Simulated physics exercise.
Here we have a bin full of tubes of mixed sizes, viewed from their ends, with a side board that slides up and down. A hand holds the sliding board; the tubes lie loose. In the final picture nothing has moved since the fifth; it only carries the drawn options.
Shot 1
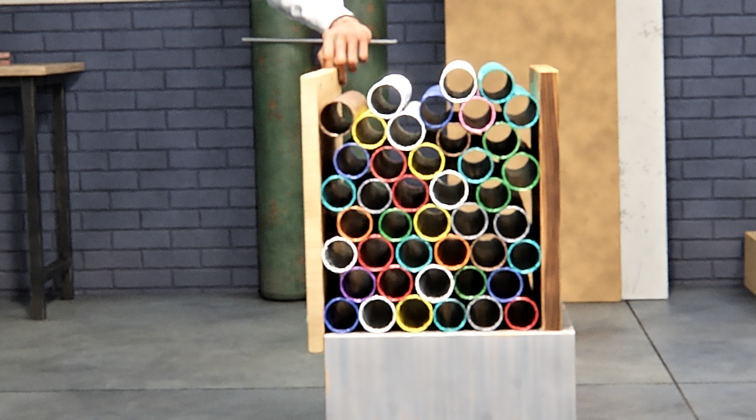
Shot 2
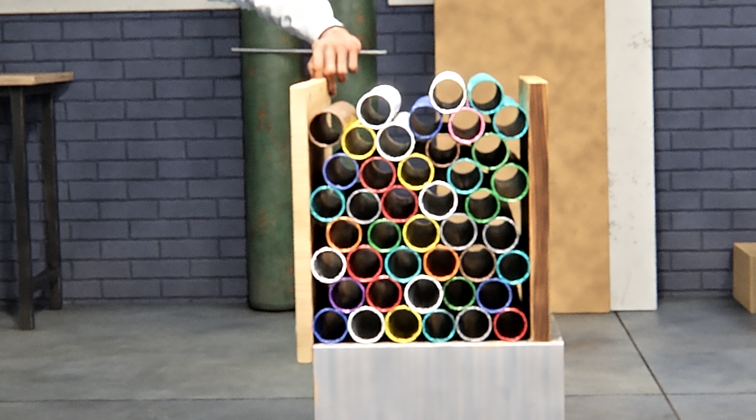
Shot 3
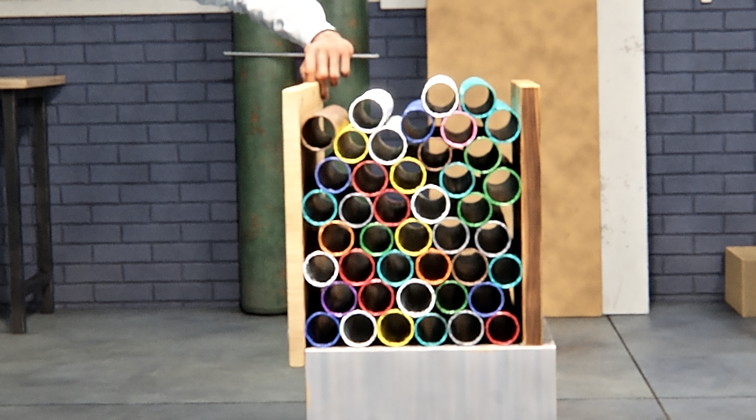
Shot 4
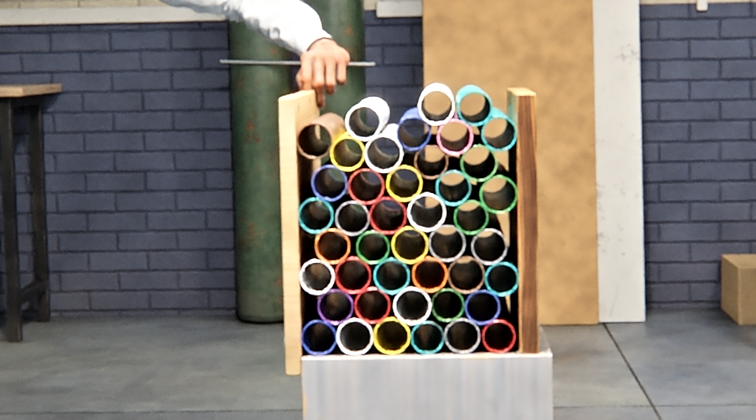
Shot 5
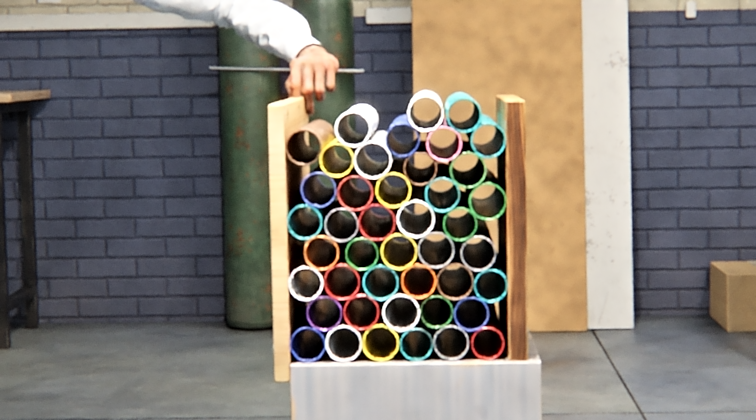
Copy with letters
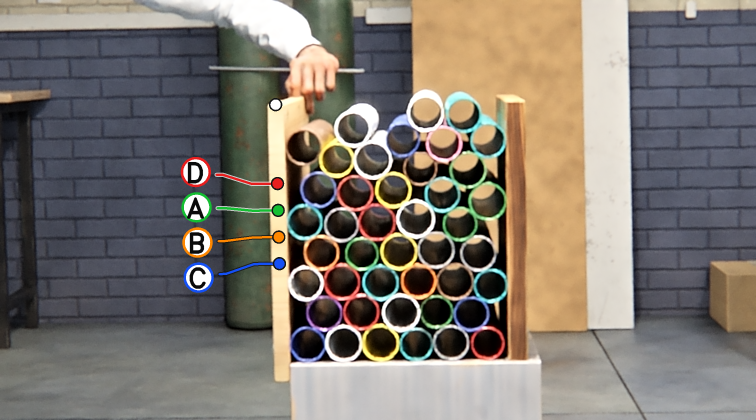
The view drifts slightly right and upward, while a hand stays at the top of the left side board of a bin stacked with open-ended, multicoloured tubes; the board and tubes show no clear movement of their own.
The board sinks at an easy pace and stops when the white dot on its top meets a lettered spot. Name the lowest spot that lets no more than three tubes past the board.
Stop at B.
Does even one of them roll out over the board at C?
Yes, at C.
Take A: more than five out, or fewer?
At A, fewer than five.
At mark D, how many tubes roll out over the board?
The count is none.
On the copy, A at (278, 211); B at (279, 237); C at (279, 264); D at (277, 184); the white dot at (276, 105).
On B. First, top of the board (286, 164).
Then, top of the board (287, 231).
Finally, top of the board (288, 237), one out over the board.
By contrast, A none out over the board; C more than three out over the board; D none out over the board.
